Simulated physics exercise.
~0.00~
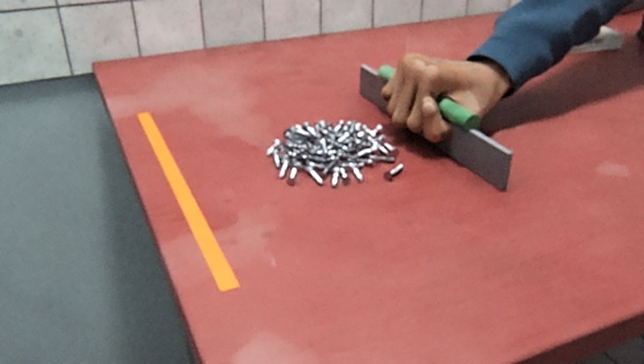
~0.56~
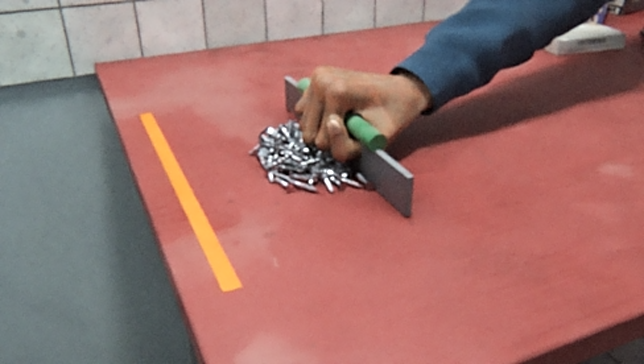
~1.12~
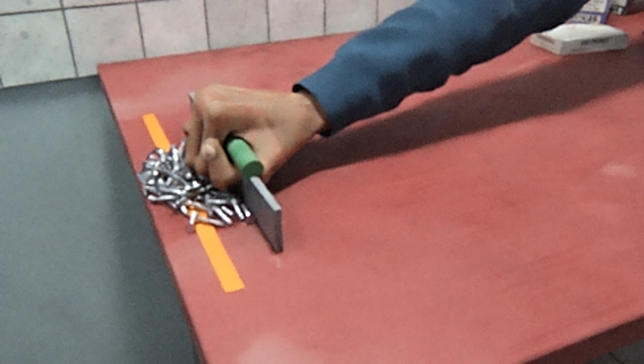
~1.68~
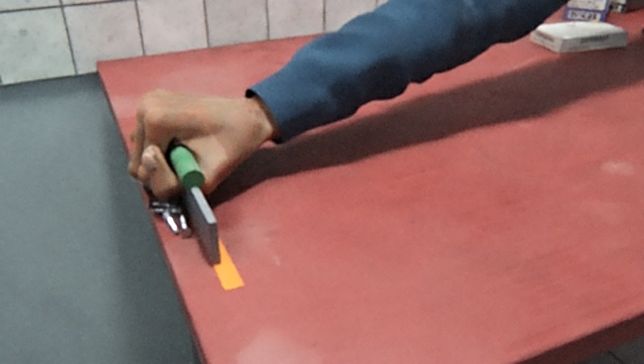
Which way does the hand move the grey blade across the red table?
The hand moves the blade to the left, pushing the heap of metal pieces toward the table's left edge.
